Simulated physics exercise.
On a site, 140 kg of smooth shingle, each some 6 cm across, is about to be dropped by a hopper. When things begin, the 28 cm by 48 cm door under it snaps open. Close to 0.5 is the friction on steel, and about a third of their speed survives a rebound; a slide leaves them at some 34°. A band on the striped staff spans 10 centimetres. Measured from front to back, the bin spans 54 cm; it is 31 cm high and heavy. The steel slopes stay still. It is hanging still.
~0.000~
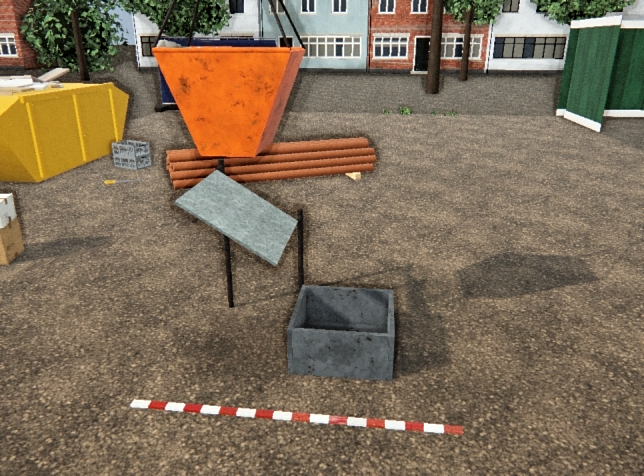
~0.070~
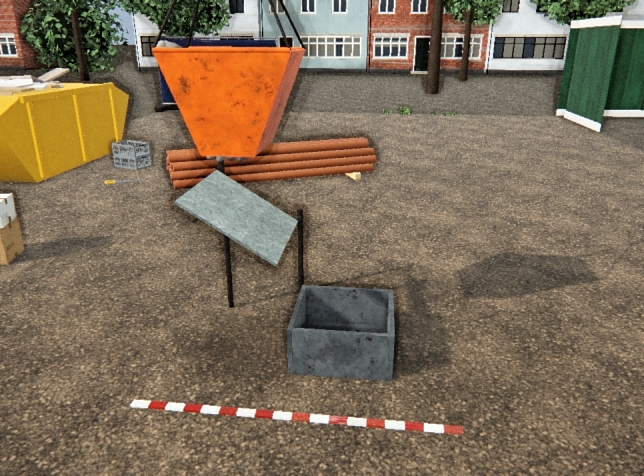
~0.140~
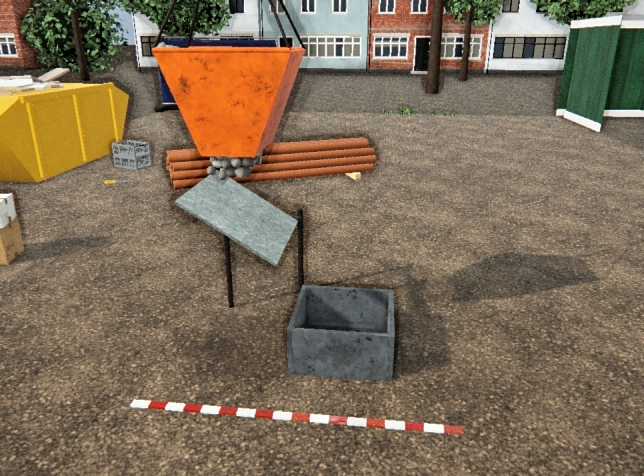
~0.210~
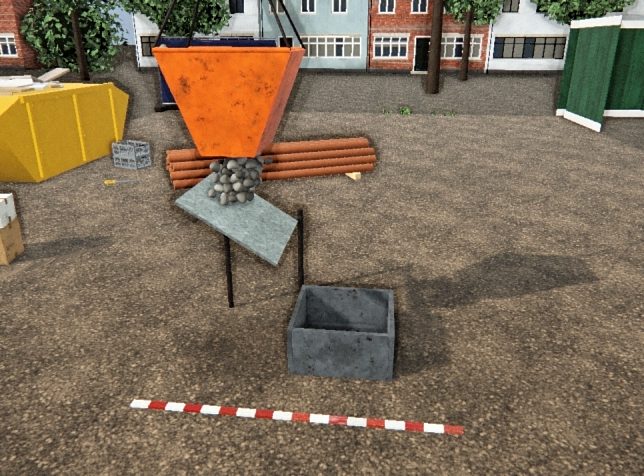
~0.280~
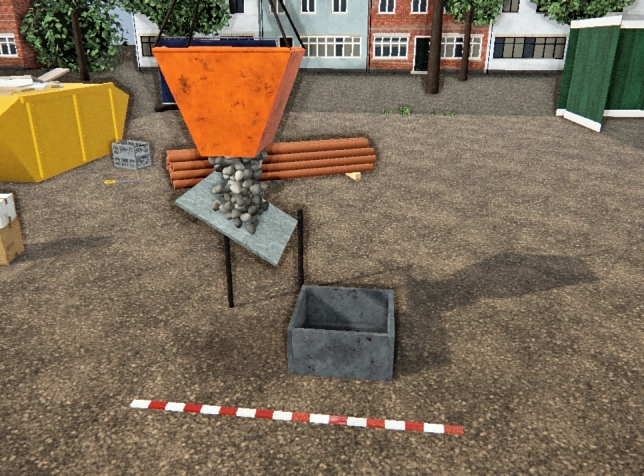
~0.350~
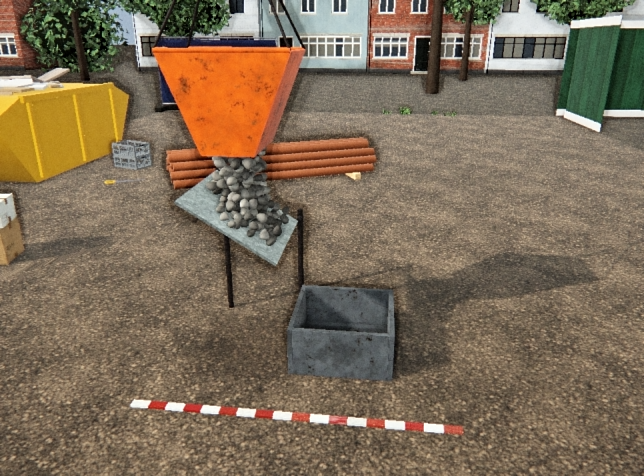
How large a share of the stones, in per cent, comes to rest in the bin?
Some 55 per cent comes to rest there.
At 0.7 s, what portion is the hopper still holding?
Some 15 per cent is still held.
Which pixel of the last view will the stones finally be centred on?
Middle of load approx at pixel (362, 343).
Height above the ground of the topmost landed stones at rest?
Height at rest: Around 32 cm.
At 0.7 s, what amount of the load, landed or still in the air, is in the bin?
About 15 per cent of it.
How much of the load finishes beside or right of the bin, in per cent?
Result: About 40 in a hundred.
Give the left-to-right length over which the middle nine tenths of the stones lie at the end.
It spans roughly 100 centimetres.
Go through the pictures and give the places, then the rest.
The outlet is at (227, 147); nothing has dropped yet, in the first picture.
The outlet is at (227, 147); 4 % is out, in the second picture.
Outlet at (227, 147), the stream shows down to (234, 169); 90 % still inside, in the third picture.
Outlet at (227, 147), the stream shows down to (236, 193); 84 % still inside, in the fourth picture.
Outlet at (227, 147), the stream shows down to (258, 215); 76 % still inside, in the fifth picture.
Outlet at (227, 147), the stream shows down to (276, 227); 67 % still inside, in the sixth picture.
After 0.7 s, 17 % in the hopper, 42 % on the steel, 16 % falling or lying left of the bin, 17 % falling or lying in the bin, 8 % falling or lying beside or right of the bin; the stones farthest right are at (384, 329).
After 1.1 s, 0 % in the hopper, 15 % on the steel, 10 % falling or lying left of the bin, 44 % falling or lying in the bin, 31 % falling or lying beside or right of the bin; the stones farthest right are at (447, 331).
After 1.7 s, 0 % in the hopper, 4 % falling or lying left of the bin, 55 % falling or lying in the bin, 41 % falling or lying beside or right of the bin; the stones farthest right are at (542, 346).
After 2.6 s, 0 % in the hopper, 5 % falling or lying left of the bin, 55 % falling or lying in the bin, 41 % falling or lying beside or right of the bin; the stones farthest right are at (568, 339).
After 4.5 s, 0 % in the hopper, 5 % left of the bin, 55 % in the bin, 41 % beside or right of the bin; the stones farthest right are at (568, 339).
